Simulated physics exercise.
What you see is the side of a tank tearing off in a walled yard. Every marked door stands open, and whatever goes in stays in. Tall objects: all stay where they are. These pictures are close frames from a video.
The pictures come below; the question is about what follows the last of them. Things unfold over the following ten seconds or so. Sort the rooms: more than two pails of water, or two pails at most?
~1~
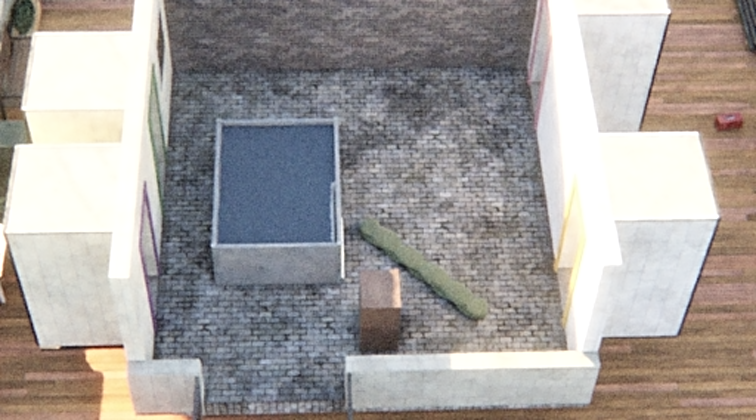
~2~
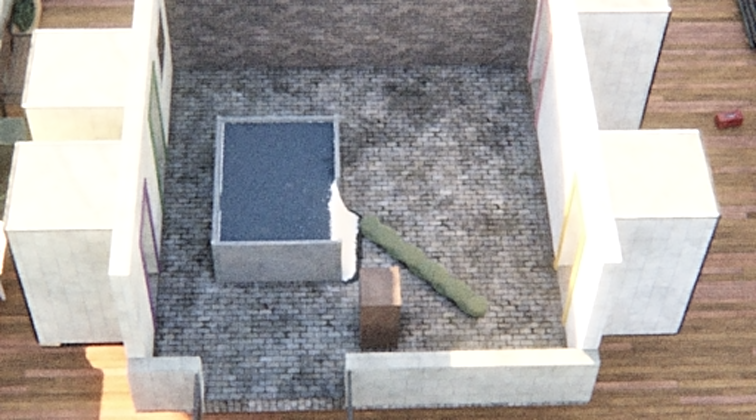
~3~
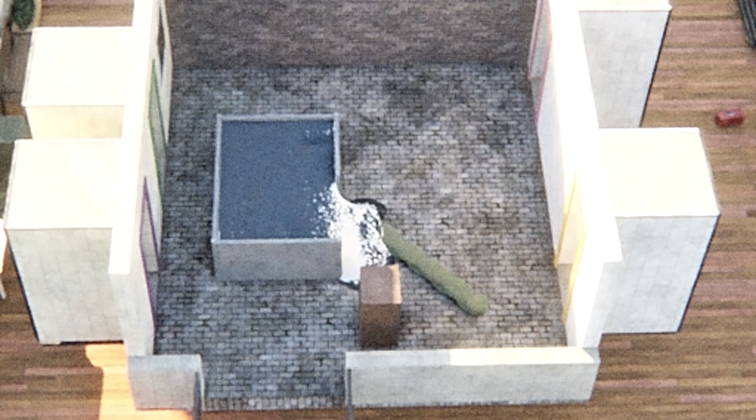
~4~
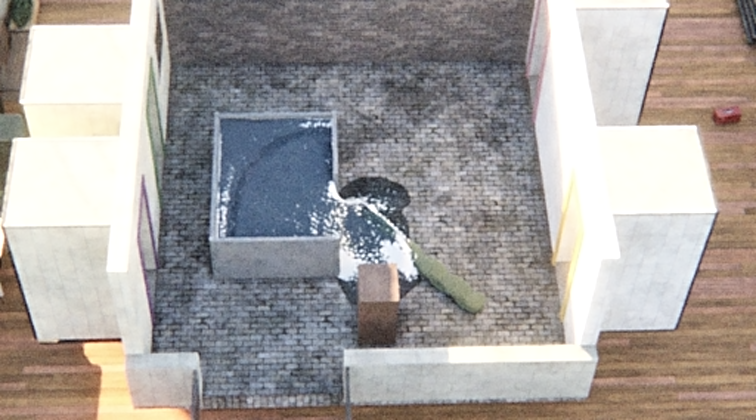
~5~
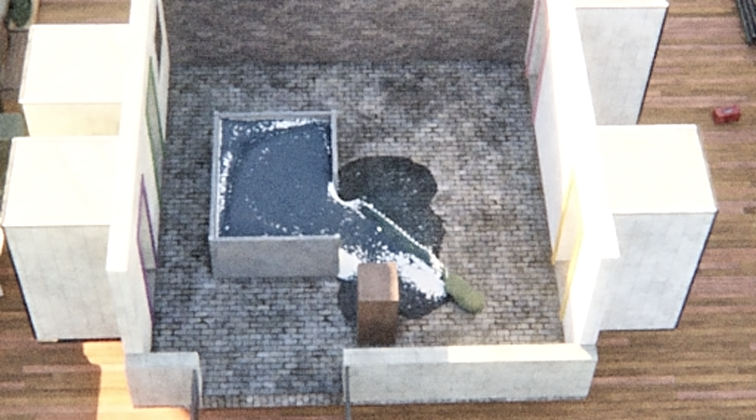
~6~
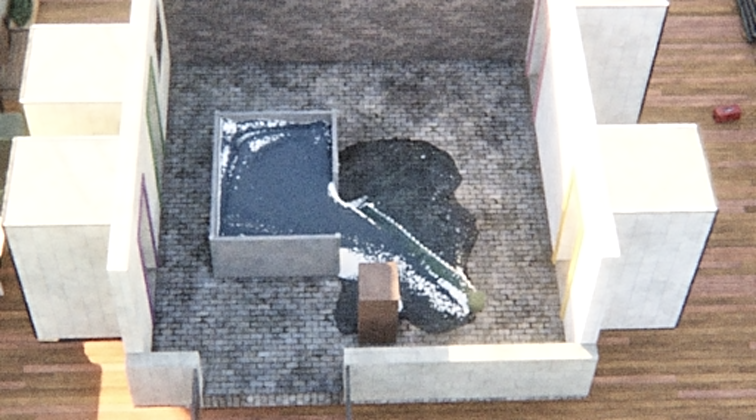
Pink door - more than two pails; yellow door - more than two pails; purple door - more than two pails; green door - two pails at most.
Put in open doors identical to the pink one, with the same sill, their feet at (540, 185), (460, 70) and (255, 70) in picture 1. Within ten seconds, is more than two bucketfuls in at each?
Log: Door one beats the mark; door two beats the mark; door three misses the mark.
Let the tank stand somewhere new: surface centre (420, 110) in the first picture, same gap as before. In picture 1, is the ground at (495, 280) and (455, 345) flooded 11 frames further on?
The first spot is inundated and the second is inundated.
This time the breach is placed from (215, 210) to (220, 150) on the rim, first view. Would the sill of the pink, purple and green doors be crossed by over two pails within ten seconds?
Pink door: Falls short; purple door: Crosses the line; green door: Crosses the line.
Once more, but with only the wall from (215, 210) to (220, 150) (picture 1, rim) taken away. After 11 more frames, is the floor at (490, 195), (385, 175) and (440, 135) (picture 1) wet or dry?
In turn: Untouched, then untouched, then untouched.
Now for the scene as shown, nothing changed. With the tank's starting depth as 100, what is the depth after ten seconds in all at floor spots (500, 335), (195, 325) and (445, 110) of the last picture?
Roughly 10 per cent, 12 per cent and 10 per cent.
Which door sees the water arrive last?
My answer: The one in green.
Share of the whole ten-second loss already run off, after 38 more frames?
Roughly 45 percent.
A moment on, water covers 45 % of the floor; the pink door not reached, the yellow door wet at the sill, nothing in, the purple door not reached, the green door not reached.
Next, water covers 55 % of the floor; the pink door wet at the sill, nothing in, the yellow door over two buckets in, the purple door not reached, the green door not reached.
Then, water covers 70 % of the floor; the pink door wet at the sill, nothing in, the yellow door far over two buckets in, the purple door not reached, the green door not reached.
Later, water covers 85 % of the floor; the pink door over two buckets in, the yellow door far over two buckets in, the purple door over two buckets in, the green door not reached.
In the end, water covers 95 % of the floor; the pink door far over two buckets in, the yellow door far over two buckets in, the purple door far over two buckets in, the green door wet at the sill, nothing in.
